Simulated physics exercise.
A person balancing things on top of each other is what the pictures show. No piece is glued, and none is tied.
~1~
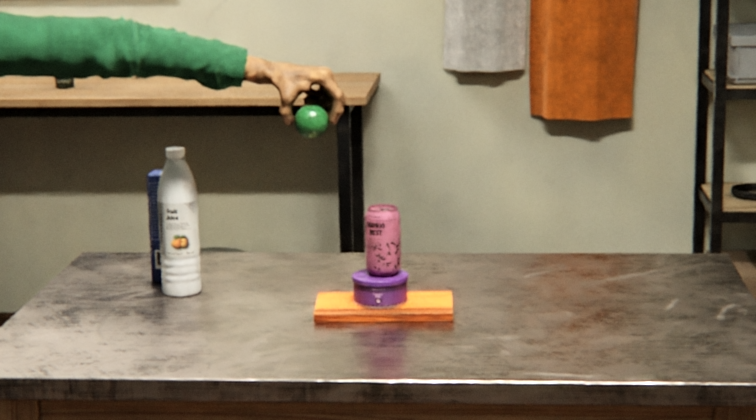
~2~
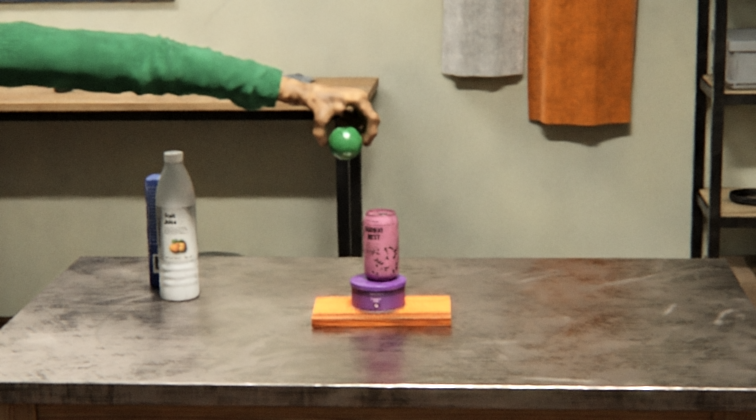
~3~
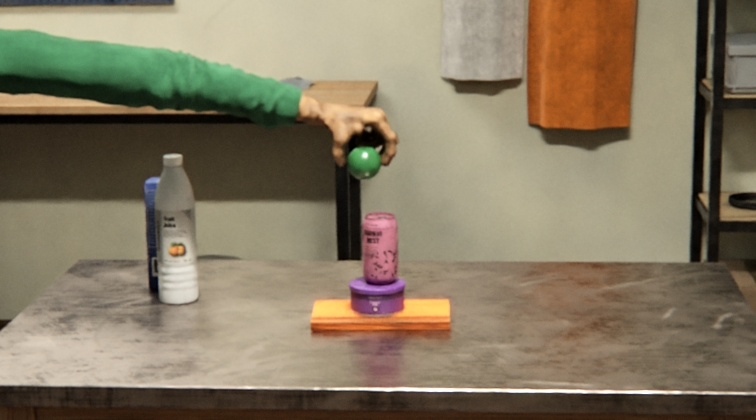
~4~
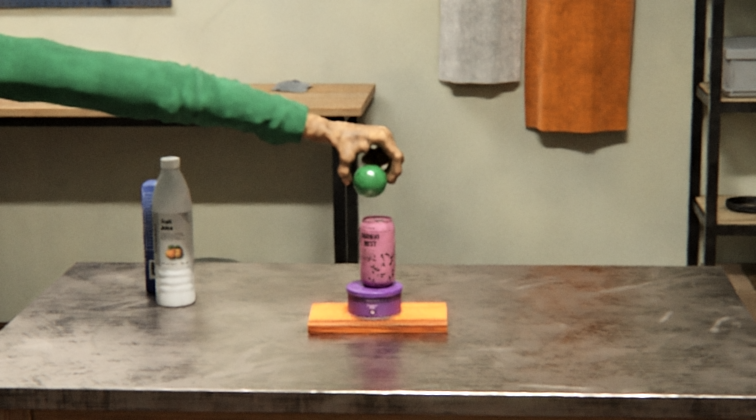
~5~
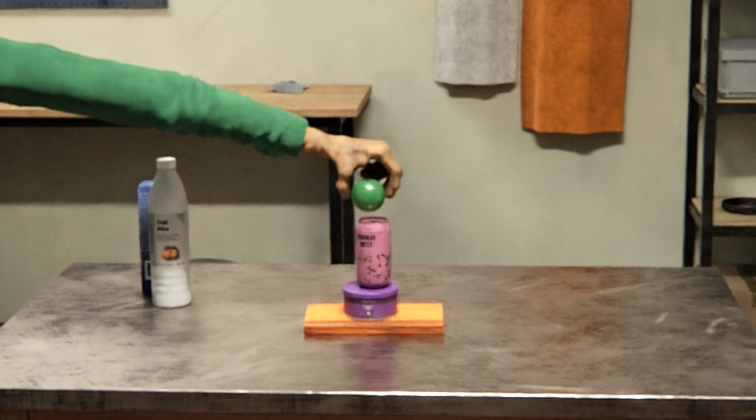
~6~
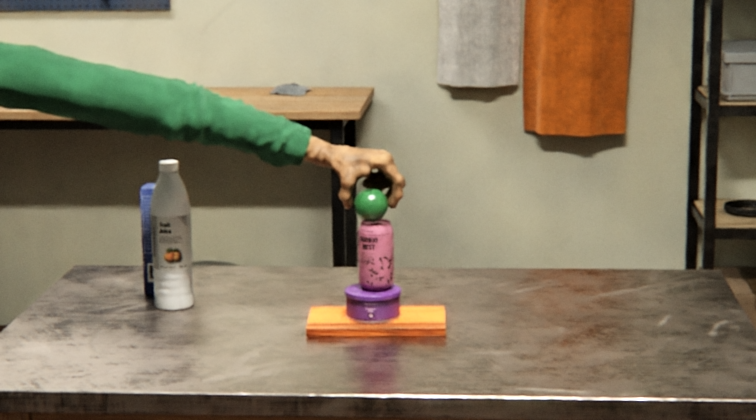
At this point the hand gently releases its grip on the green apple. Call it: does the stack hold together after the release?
Yes, it holds together.
Then, 0.20 s on from there, no change.
Then, 0.40 s on from there, green apple resting near (371, 206).
In the end, all 6 unmoved. At the end, from the last picture's camera, green apple near (371, 206). The pile holds.
